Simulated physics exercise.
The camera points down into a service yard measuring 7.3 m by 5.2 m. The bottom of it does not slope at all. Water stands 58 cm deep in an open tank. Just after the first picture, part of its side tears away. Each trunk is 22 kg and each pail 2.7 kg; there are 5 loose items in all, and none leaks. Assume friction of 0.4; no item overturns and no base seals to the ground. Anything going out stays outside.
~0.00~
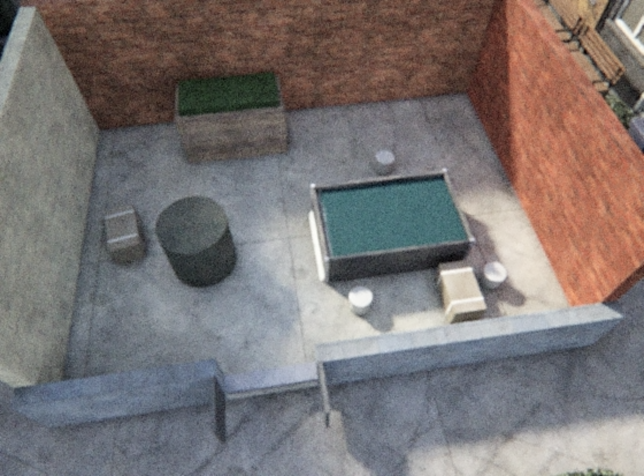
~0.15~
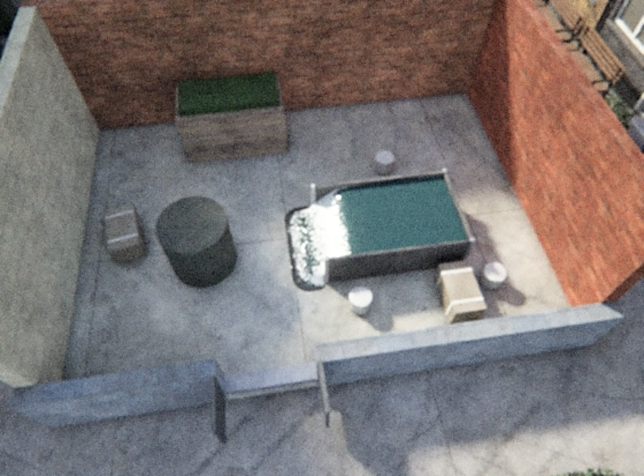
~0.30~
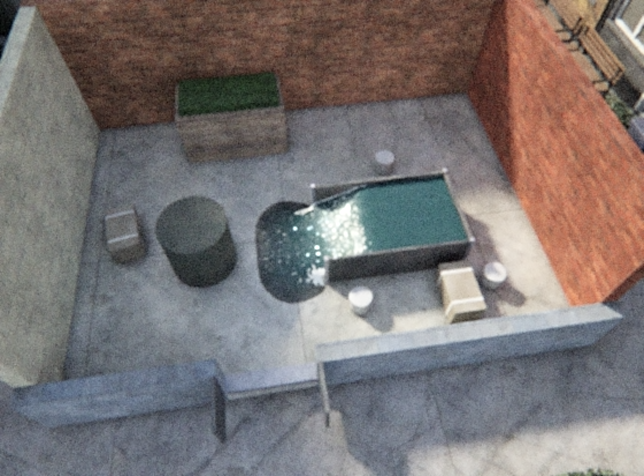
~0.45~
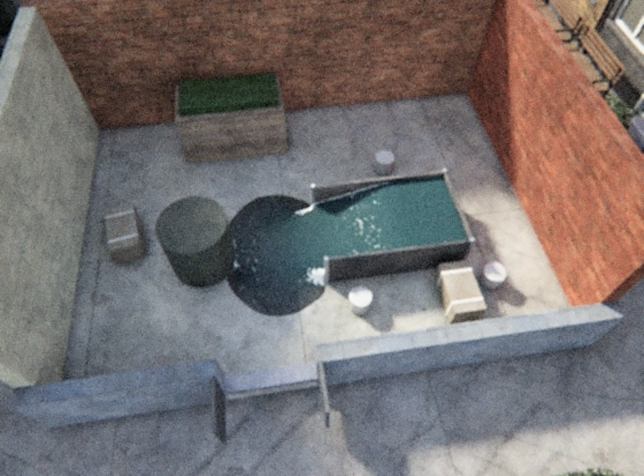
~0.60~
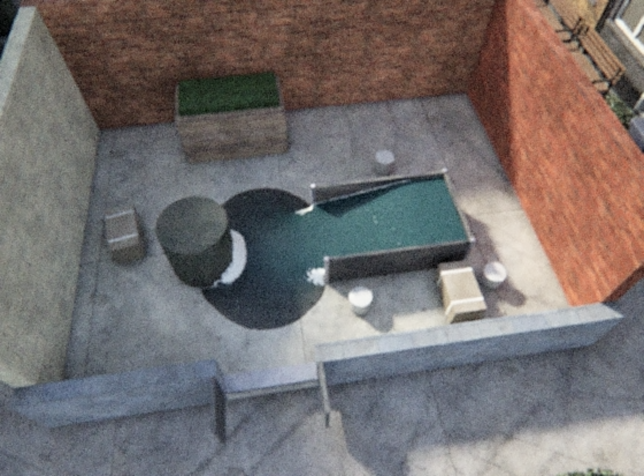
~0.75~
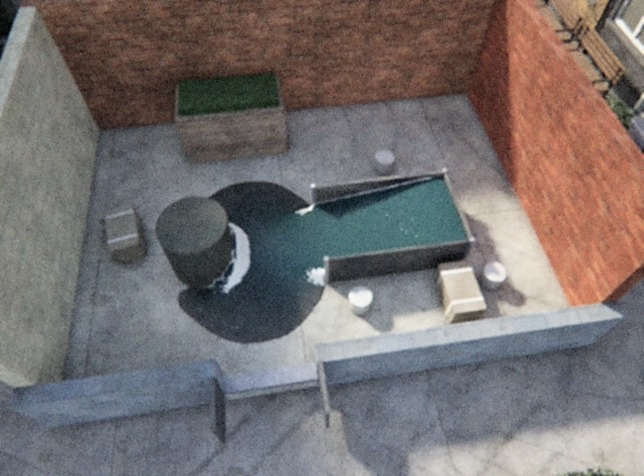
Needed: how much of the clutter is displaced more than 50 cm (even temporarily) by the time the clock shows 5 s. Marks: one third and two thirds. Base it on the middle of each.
It will be a small part, under one third.
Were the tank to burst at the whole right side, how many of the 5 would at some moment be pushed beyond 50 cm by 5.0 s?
Then the count would be 3.
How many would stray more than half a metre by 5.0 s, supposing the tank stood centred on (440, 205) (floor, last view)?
In that case the number is 1.
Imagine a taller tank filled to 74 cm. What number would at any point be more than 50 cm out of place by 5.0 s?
Then the count would be 1.
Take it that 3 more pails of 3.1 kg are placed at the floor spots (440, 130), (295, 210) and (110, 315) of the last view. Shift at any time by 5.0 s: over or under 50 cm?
Result, in sequence: Below the mark / above the mark / above the mark.
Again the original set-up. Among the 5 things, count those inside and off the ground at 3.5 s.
The count is 0.
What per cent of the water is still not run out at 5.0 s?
Around 90 % of the water.
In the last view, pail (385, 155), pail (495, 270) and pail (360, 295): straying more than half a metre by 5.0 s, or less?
In order: Not as far, not as far and not as far.
After 1.1 s 0 of 5 are over 50 cm from their spots; 0 afloat.
After 2.2 s 0 of 5 are over 50 cm from their spots; 0 afloat.
After 3.5 s 0 of 5 are over 50 cm from their spots; 0 afloat.
After 5.0 s 1 of 5 are over 50 cm from their spots, and 1 have been at some point; 1 afloat.
